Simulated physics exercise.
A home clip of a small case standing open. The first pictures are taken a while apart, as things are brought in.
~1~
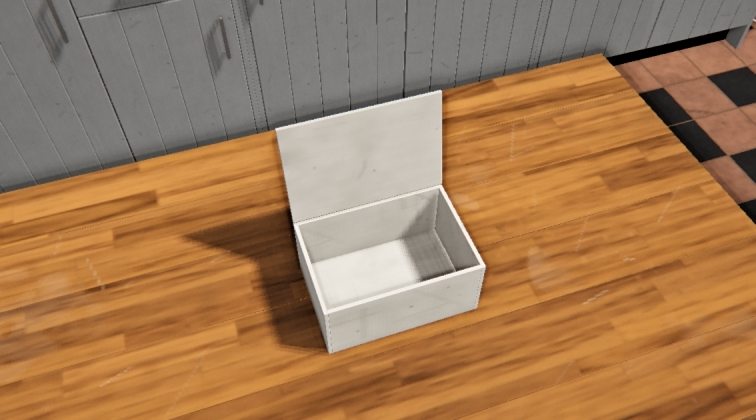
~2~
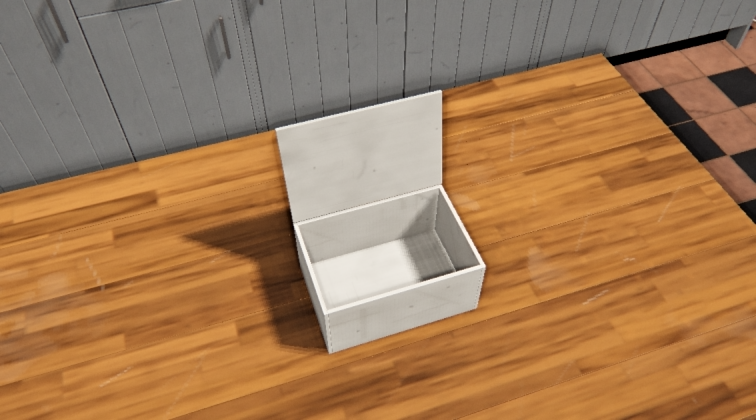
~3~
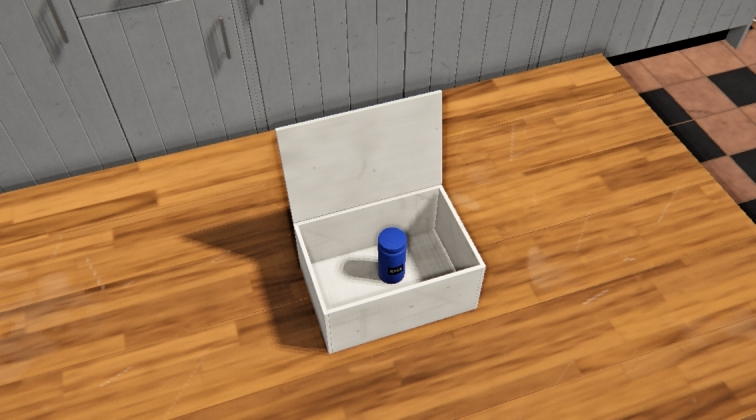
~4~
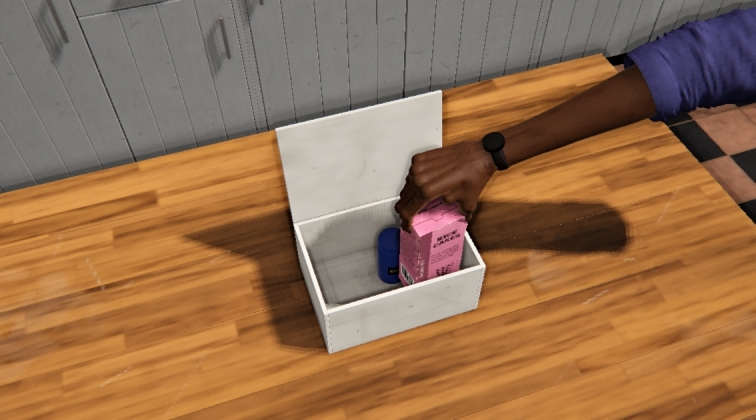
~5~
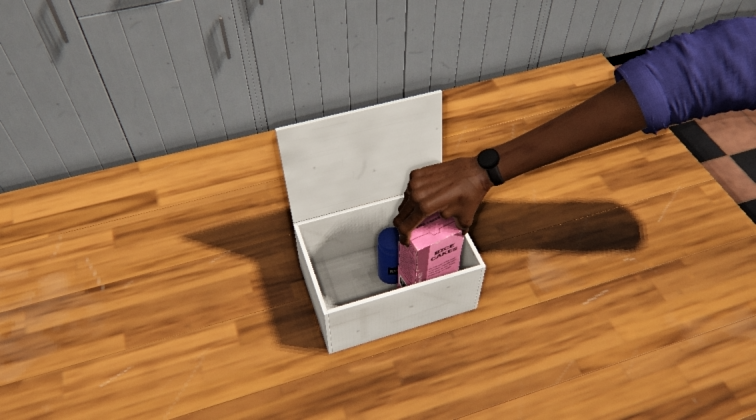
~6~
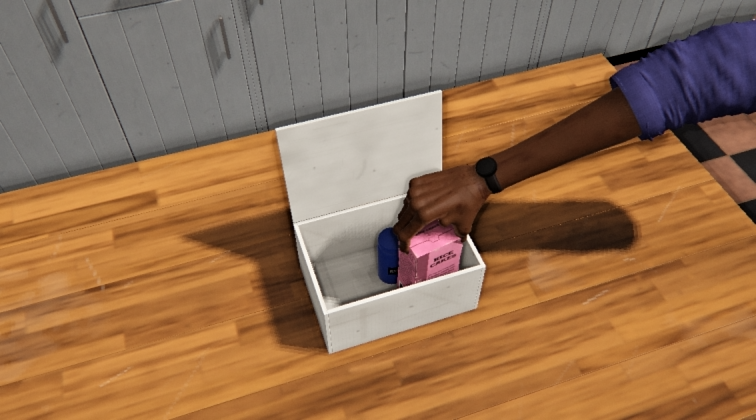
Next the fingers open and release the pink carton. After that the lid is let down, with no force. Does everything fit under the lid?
The lid will not close.
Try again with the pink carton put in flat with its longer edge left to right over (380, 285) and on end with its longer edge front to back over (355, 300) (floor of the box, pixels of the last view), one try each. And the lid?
In the first case it closes; in the second case it is held up.
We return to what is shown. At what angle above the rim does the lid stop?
Some 30° above the rim.
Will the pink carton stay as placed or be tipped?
The pink carton keeps its pose.
Then, 1.30 s past the last view, lid 80° above the rim.
Then, 1.70 s past the last view, lid 46° above the rim.
Then, 3.40 s past the last view, lid 30° above the rim.
Finally, lid 29° above the rim; both still in place. Final places as the last picture's camera would see them, pink carton near (429, 268).
